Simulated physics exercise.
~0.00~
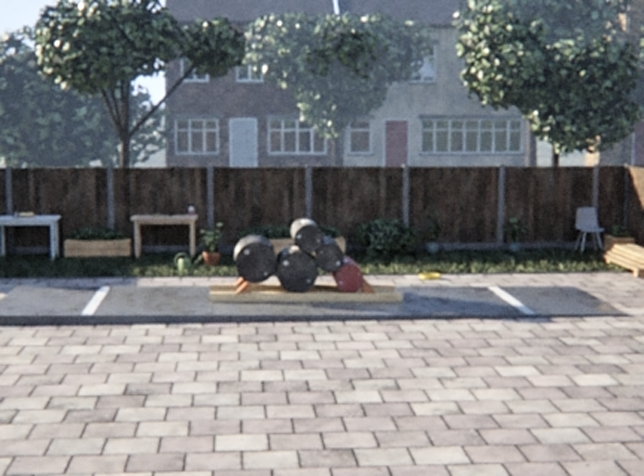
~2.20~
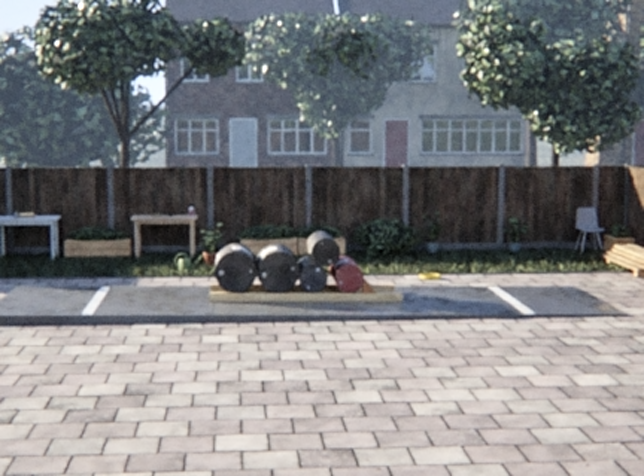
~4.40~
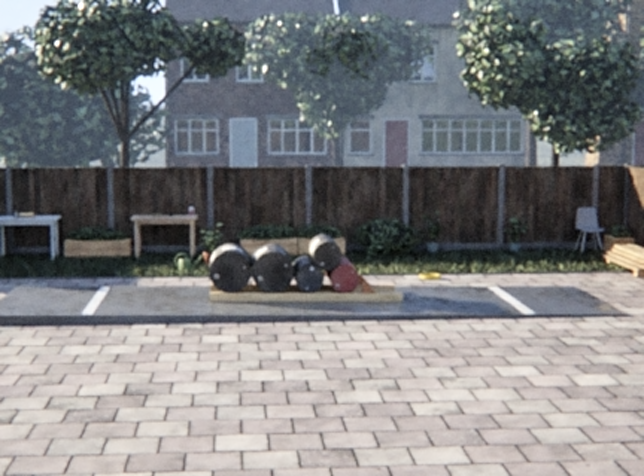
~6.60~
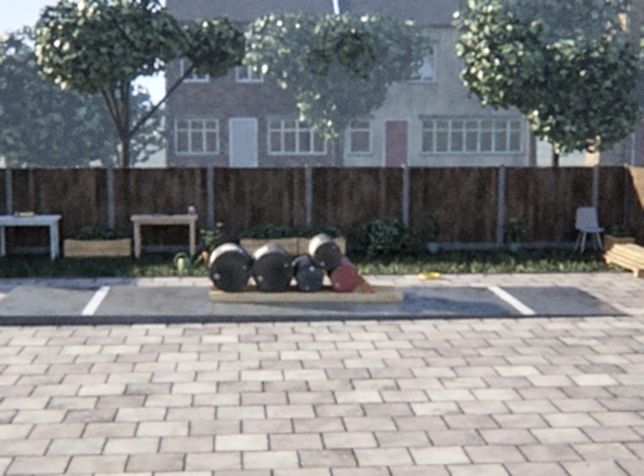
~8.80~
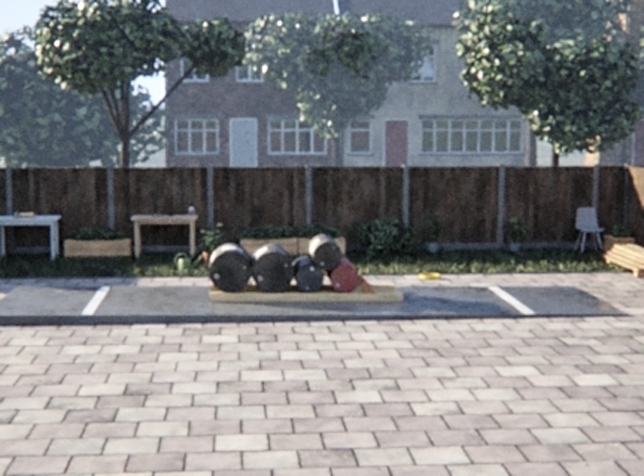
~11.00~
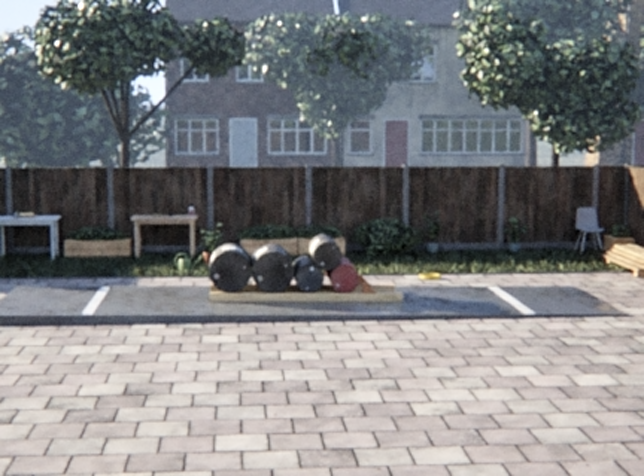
At the start, five drums, four dark and one red, sit stacked with their ends facing us on low timbers, with an orange chock at each side. Behind them are a wooden fence, garden furniture, trees and houses, and a white line marks the pad on either side. Then the left chock is gone and the pile slumps to the left, its top spreading down into a lower, longer heap. The drums shift very slightly further left and come to rest. At the end, the red drum is still on the timbers at the right, one dark drum sits raised beside it, and none has crossed a white line.
